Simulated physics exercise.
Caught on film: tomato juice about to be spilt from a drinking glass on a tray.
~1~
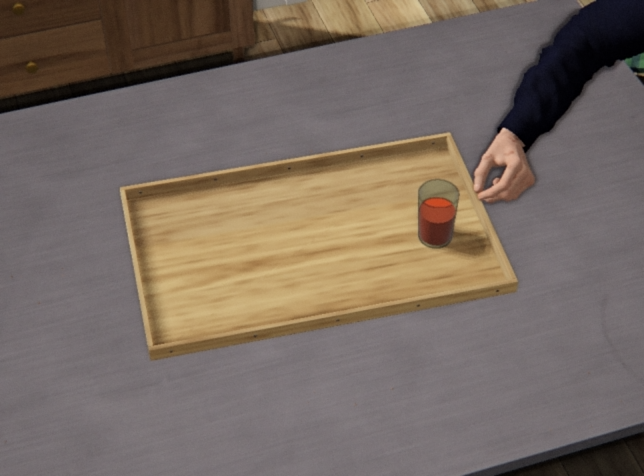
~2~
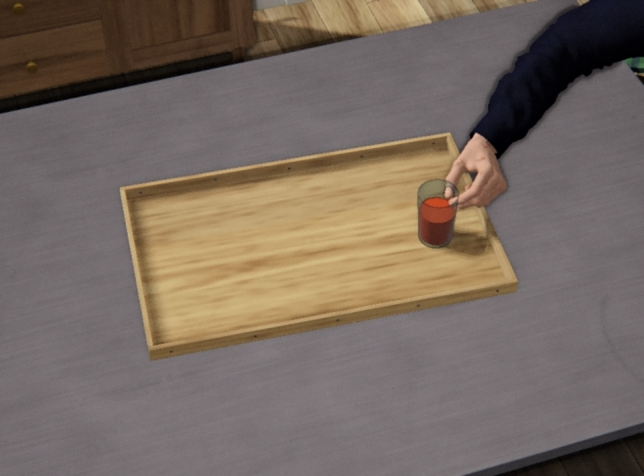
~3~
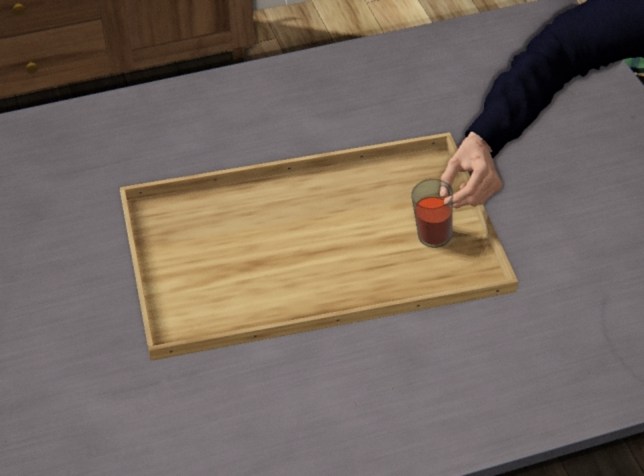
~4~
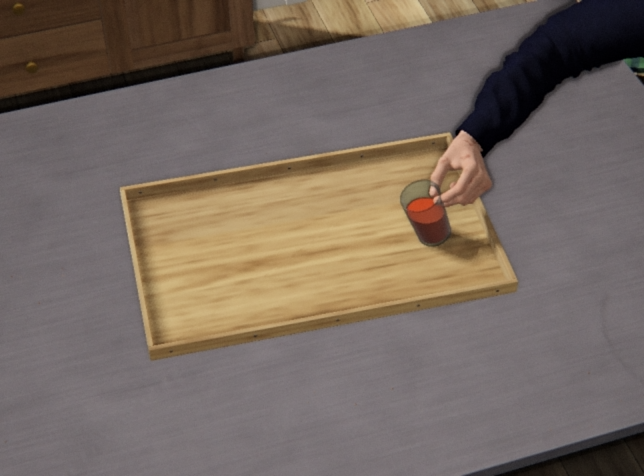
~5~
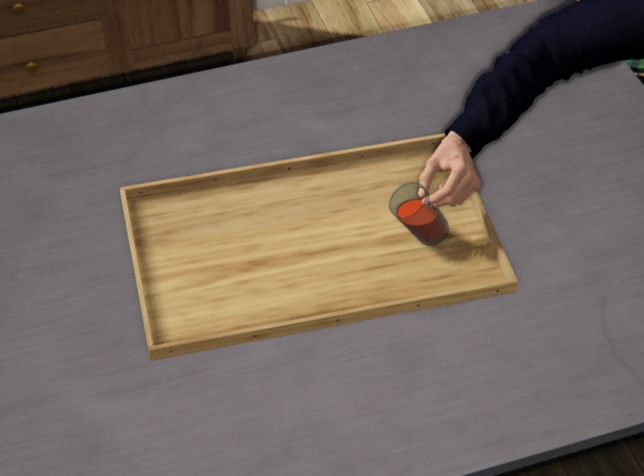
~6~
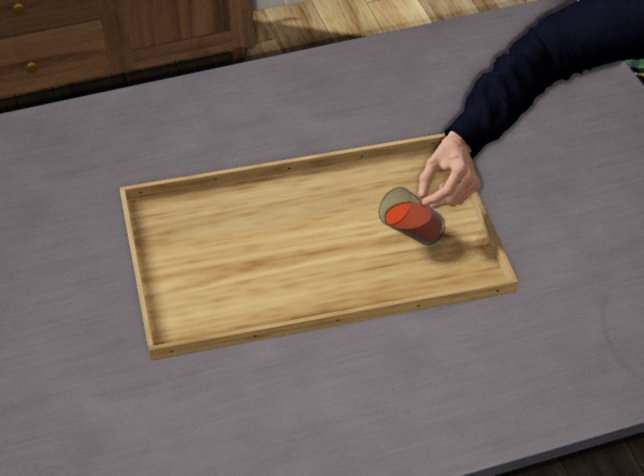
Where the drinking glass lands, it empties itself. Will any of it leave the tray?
No: I expect the tray will catch the spill just fine.
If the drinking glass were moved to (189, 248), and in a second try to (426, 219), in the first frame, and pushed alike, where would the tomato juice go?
One: It wets the top as well. Two: It is held by the rim.
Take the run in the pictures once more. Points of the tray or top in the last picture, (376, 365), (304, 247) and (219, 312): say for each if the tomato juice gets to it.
Looks like the first is safe, the second covered and the third covered.
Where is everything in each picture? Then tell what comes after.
In the first frame, it stands upright; drinking glass (437, 214) about half full; tray (346, 310).
In the second frame, the hand pushes it; drinking glass about half full, surface at (437, 211).
In the third frame, the hand pushes it; drinking glass (434, 214) about half full.
In the fourth frame, the hand pushes it; drinking glass about half full, surface at (426, 210); tray (346, 310).
In the fifth frame, the hand pushes it; drinking glass (420, 214) tipped 30°.
In the sixth frame, it is falling; drinking glass (412, 217) tipped 40°.
Soon after, the drinking glass lies in the tray; the puddle covers about as much as a plate; all of it is inside the rim.
Later, the puddle covers about as much as a tray; all of it is inside the rim.
In the end, the puddle covers about as much as a tray; all of it is inside the rim.
